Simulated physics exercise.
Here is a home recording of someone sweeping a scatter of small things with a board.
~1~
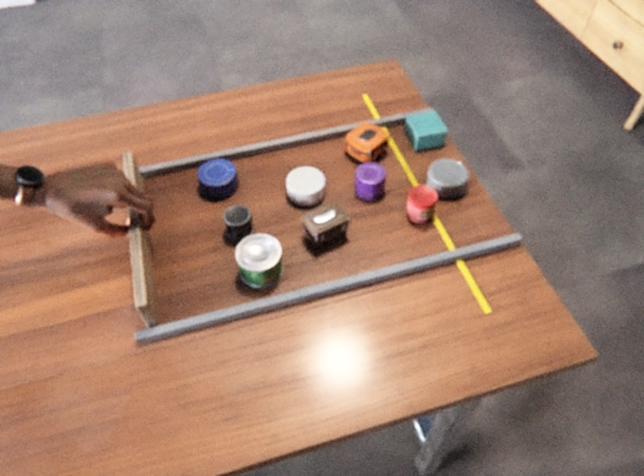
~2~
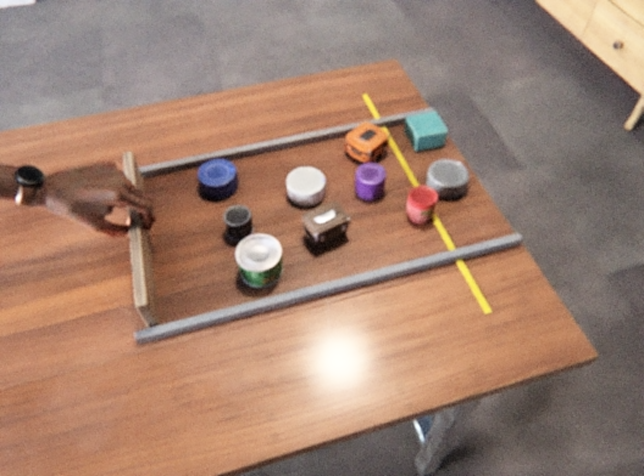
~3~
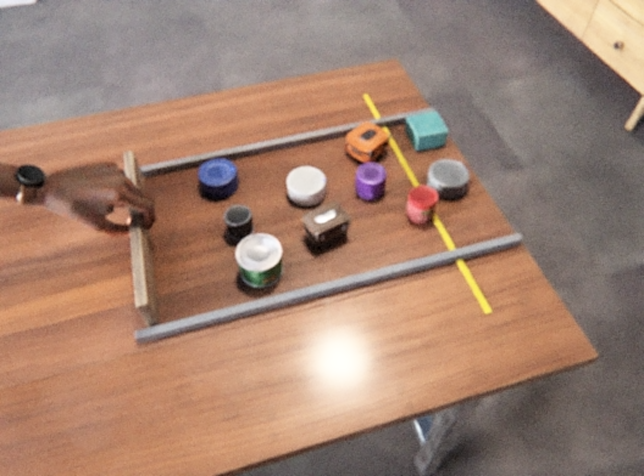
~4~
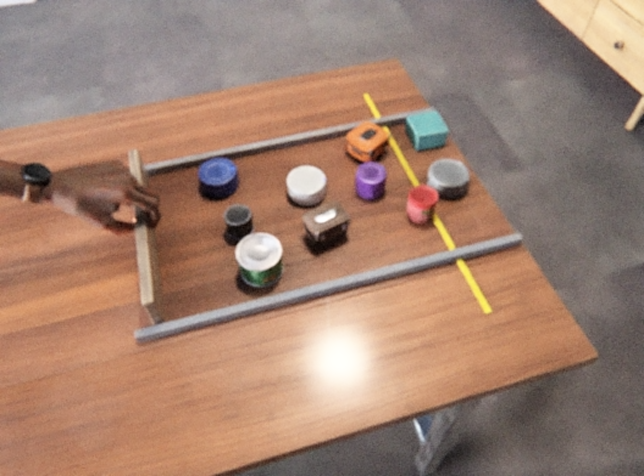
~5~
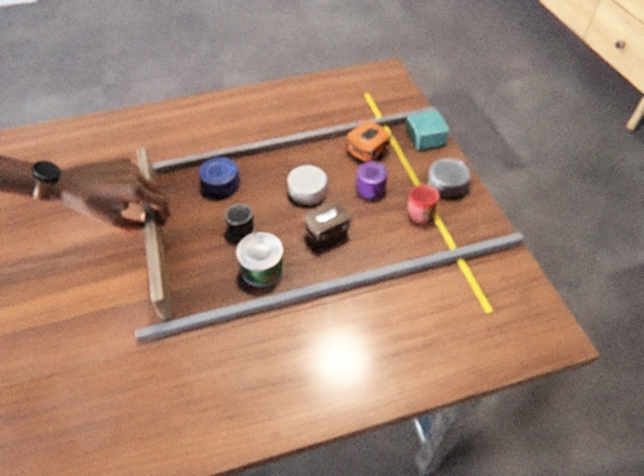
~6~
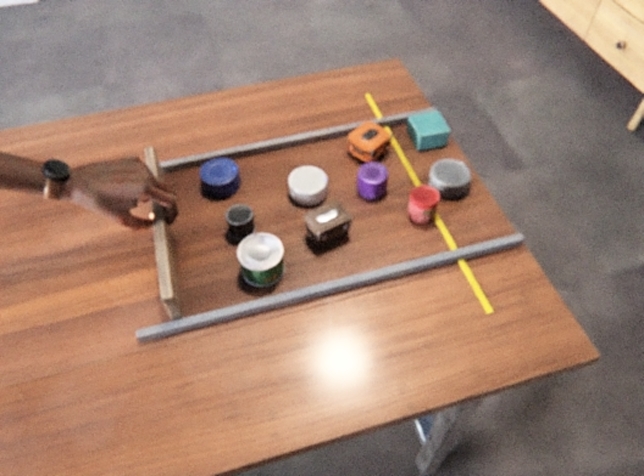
A hand holding a board upright between two rails, then sliding it slightly right toward scattered small containers that stay still.
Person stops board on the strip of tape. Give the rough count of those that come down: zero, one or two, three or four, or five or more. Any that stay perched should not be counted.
The sweep knocks one or a pair off.
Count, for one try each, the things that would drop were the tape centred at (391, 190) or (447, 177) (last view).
Try 1: 0; try 2: 5.
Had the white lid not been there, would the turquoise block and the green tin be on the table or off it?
So the turquoise block goes off the edge and the green tin is still there.
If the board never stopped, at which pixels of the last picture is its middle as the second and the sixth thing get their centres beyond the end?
At (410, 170) for the second, at (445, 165) for the sixth.
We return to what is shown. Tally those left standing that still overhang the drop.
The answer comes to 1.
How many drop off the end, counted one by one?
Precisely 2.
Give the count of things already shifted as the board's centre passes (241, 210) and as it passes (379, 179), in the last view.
At the first spot 3, then 10.
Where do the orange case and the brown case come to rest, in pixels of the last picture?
(445, 129) and (461, 187), approximately.
Early on, none off yet; turquoise block at rest near (428, 131); grey lid at rest near (449, 178); red tub at rest near (423, 205).
Finally, the number that fall off is one or two; lost, grey lid and turquoise block.
